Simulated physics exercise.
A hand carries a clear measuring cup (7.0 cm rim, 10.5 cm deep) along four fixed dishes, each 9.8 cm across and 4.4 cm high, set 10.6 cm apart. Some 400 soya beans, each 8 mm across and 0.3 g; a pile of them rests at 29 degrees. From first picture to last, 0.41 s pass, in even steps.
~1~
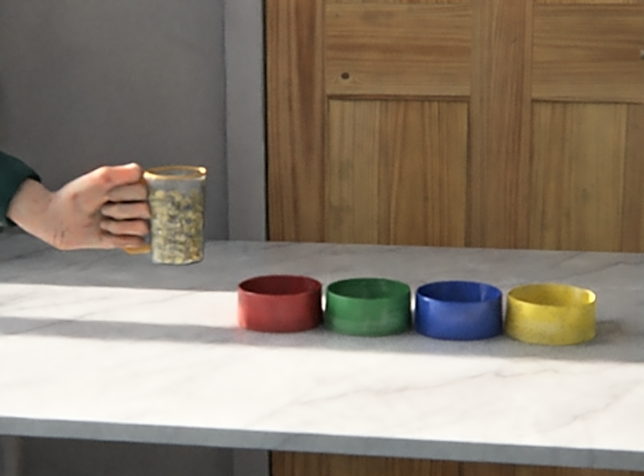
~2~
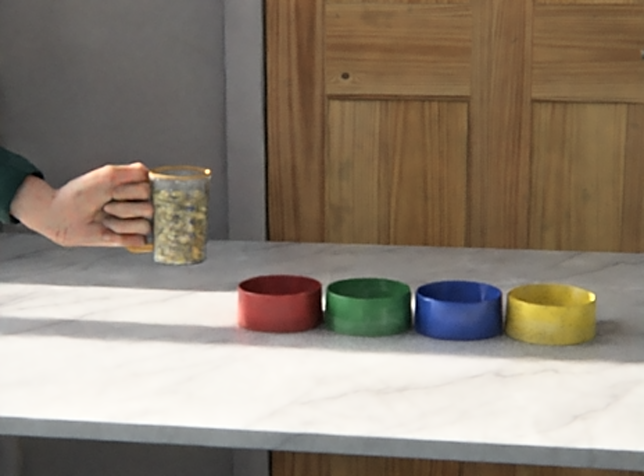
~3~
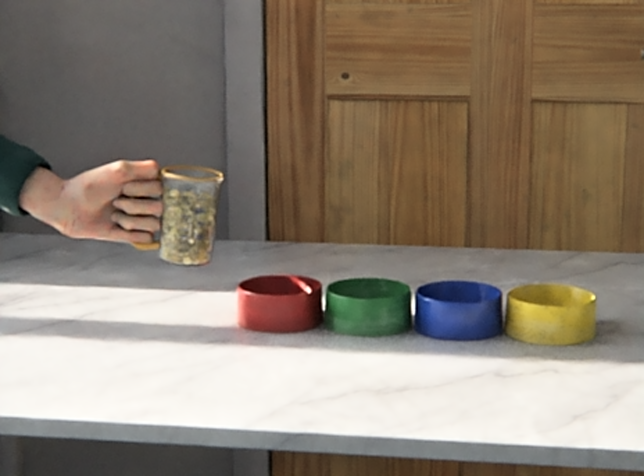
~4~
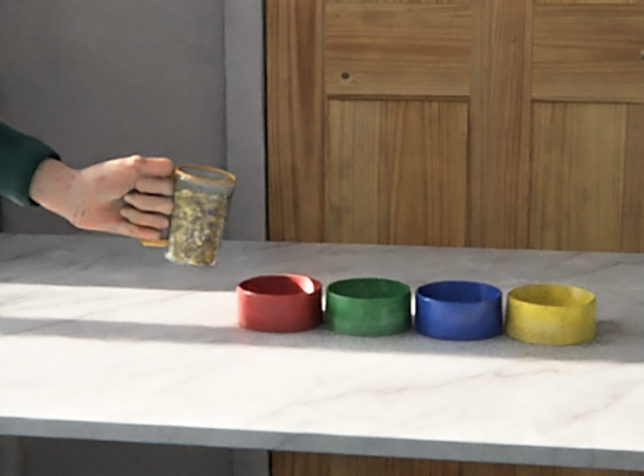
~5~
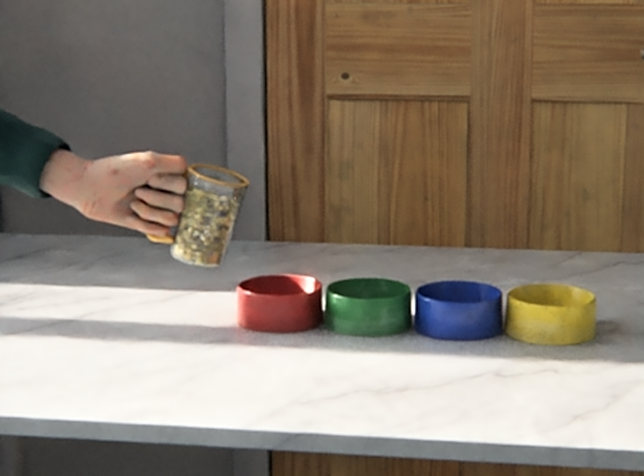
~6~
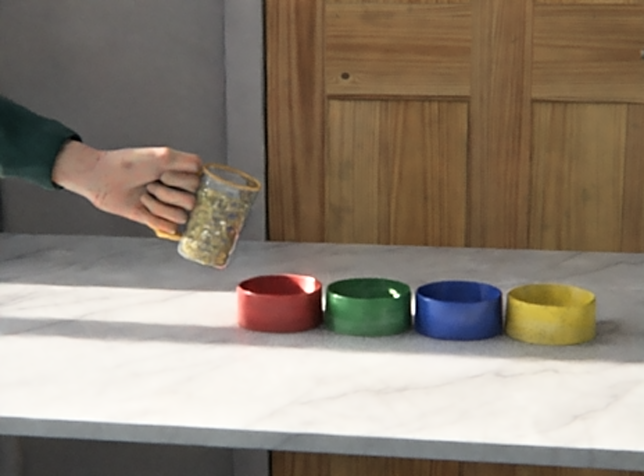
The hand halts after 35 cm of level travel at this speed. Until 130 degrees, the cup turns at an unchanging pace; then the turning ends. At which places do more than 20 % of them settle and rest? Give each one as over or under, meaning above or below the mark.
Red dish: Under, blue dish: Over, green dish: Under, yellow dish: Under, counter: Under.
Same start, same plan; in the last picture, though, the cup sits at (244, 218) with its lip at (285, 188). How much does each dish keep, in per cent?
Dish by dish: Red 0 percent, blue 10 percent, green 0 percent, yellow 80 percent.
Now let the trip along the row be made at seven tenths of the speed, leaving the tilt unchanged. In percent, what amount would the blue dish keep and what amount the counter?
Shares: Blue 10, counter 10.
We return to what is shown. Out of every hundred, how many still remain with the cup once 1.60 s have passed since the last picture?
I'd estimate some 60 per cent of the load.
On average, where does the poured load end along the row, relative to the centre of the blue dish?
Roughly 2 cm away, on the larger-x side.
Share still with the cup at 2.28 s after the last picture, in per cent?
I'd say close to 0 per cent.
Then, 0.96 s after the last picture, tilt 78 degrees; cup holds 100 %.
Then, 1.60 s after the last picture, tilt 116 degrees; cup holds 60 %, blue 40 %.
Then, 2.28 s after the last picture, tilt 130 degrees; cup holds 0 %, blue 85 %, yellow 5 %.
In the end, red 0 %, blue 85 %, green 0 %, yellow 5 %, counter 10 %.
